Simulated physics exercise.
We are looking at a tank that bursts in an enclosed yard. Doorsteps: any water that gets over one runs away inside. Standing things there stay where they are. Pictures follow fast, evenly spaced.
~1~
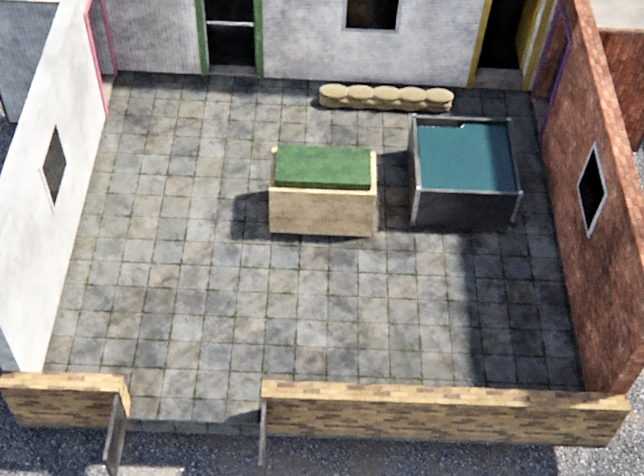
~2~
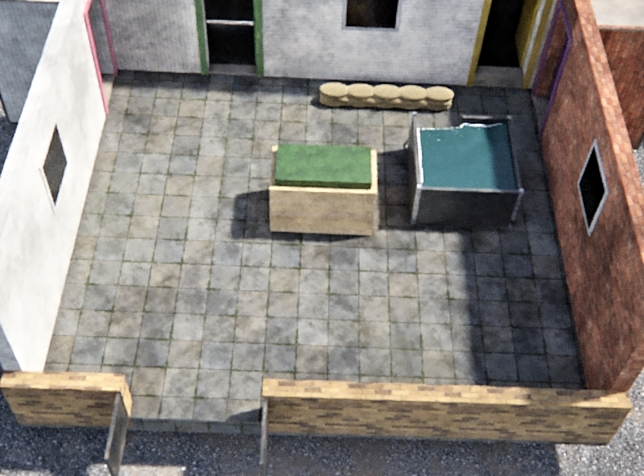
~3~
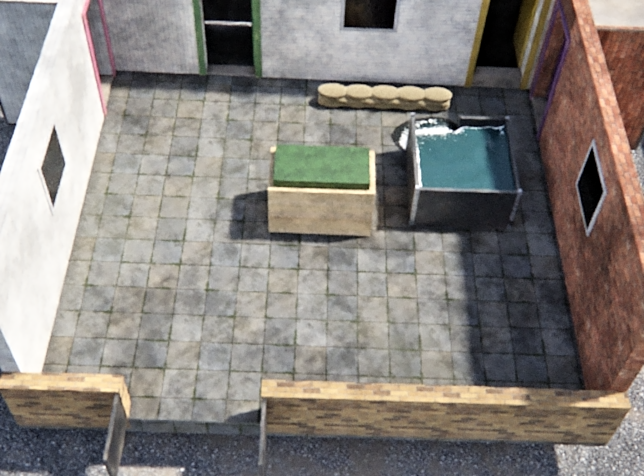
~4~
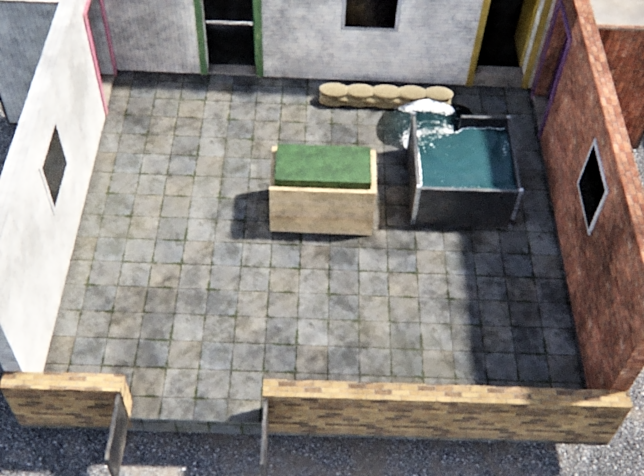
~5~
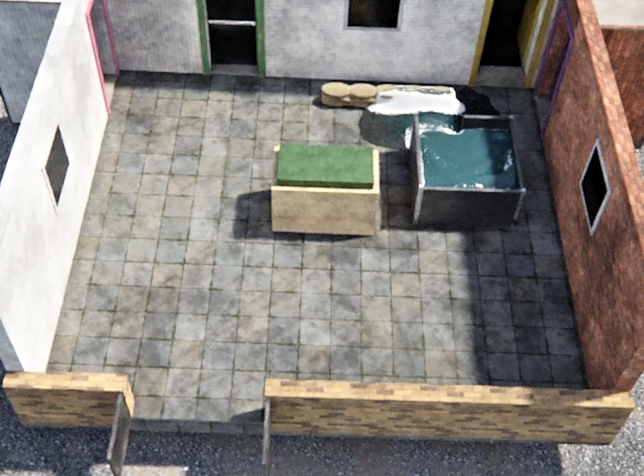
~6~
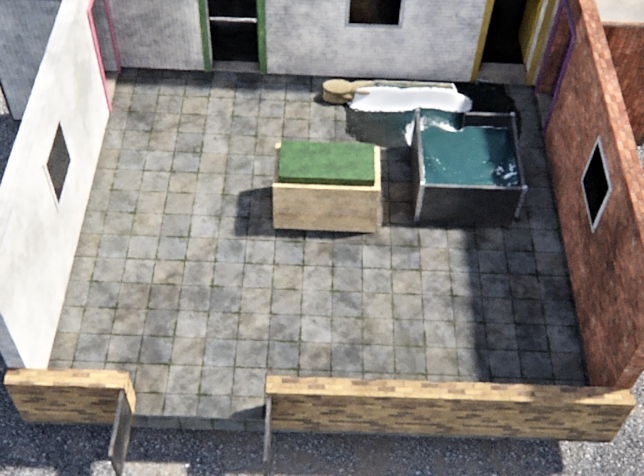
Water pours out the far side of an open tank and spreads over the row of sandbags.
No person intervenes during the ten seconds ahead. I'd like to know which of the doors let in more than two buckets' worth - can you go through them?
At the end, the pink door will not top two buckets. The purple door will top two buckets. The green door will not top two buckets. The yellow door will not top two buckets.
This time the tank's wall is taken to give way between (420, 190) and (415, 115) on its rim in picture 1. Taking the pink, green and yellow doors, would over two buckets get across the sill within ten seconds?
The pink one passes that mark, the green one floods, the yellow one lets less in.
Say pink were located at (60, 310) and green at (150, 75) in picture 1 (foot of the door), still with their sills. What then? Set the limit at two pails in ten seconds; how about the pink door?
As I see it, the pink door comes in lower.
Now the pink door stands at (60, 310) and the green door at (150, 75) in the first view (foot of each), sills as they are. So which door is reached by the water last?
It's the pink door.
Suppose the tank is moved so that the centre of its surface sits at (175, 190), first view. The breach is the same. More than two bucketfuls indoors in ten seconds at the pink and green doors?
Briefly, pink ends up above while green ends up above.
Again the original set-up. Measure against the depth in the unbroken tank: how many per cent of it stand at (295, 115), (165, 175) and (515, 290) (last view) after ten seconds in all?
First spot roughly 2 %, second 4 %, third 2 %.
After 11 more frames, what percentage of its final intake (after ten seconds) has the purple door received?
Share at that point: Roughly 30 %.
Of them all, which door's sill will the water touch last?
It's the pink door.
A moment on, water covers 15 % of the floor; the pink door not reached, the purple door under two buckets in, the green door not reached, the yellow door wet at the sill, nothing in.
Next, water covers 25 % of the floor; the pink door not reached, the purple door over two buckets in, the green door wet at the sill, nothing in, the yellow door wet at the sill, nothing in.
Then, water covers 45 % of the floor; the pink door wet at the sill, nothing in, the purple door far over two buckets in, the green door wet at the sill, nothing in, the yellow door wet at the sill, nothing in.
Later, water covers 60 % of the floor; the pink door under two buckets in, the purple door far over two buckets in, the green door wet at the sill, nothing in, the yellow door wet at the sill, nothing in.
In the end, water covers 85 % of the floor; the pink door under two buckets in, the purple door far over two buckets in, the green door wet at the sill, nothing in, the yellow door wet at the sill, nothing in.
